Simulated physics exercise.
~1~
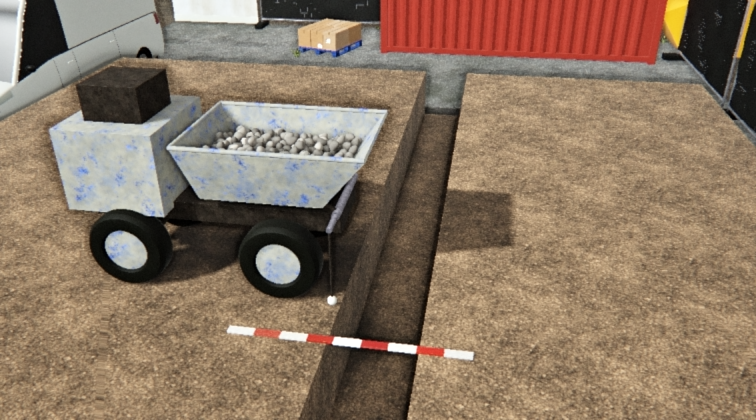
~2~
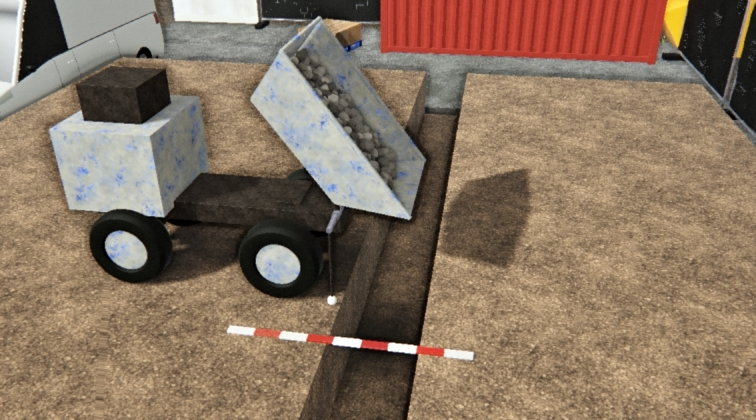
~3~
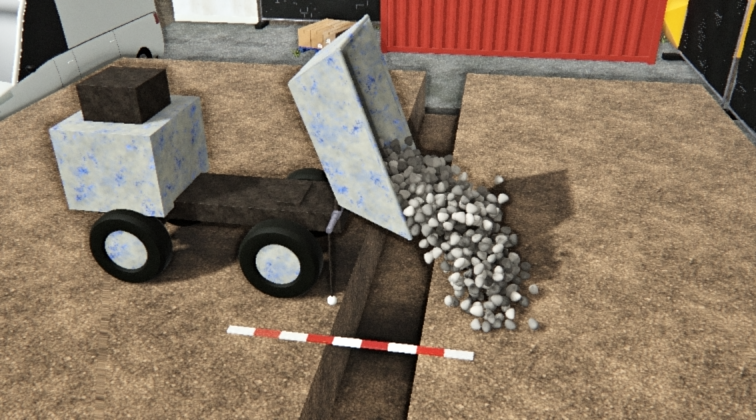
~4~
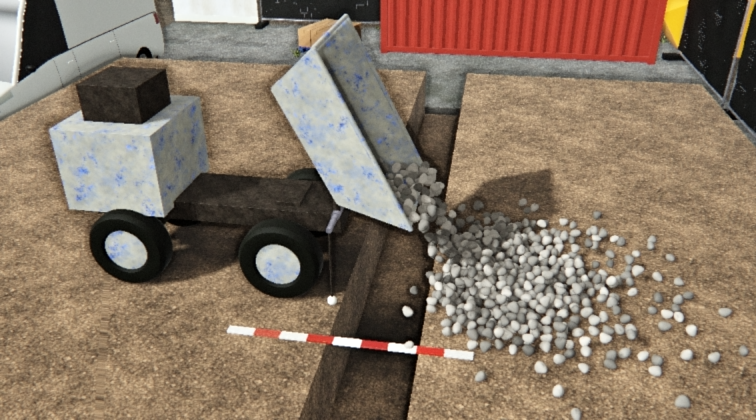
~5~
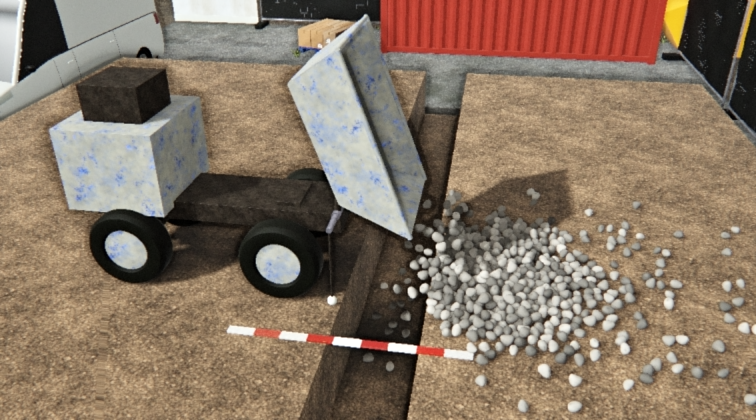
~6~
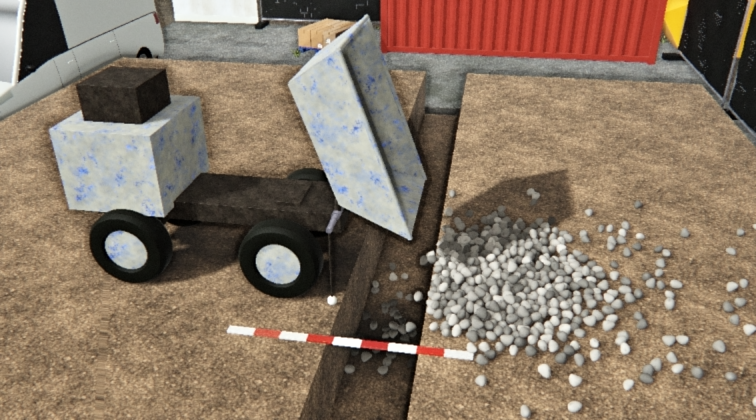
A small dumper's speckled skip tipped steeply to the right, jerked back a little and forward again, and poured its grey stones over a narrow trench; most ended up scattered in a heap on the far side, with a few lying in the trench.
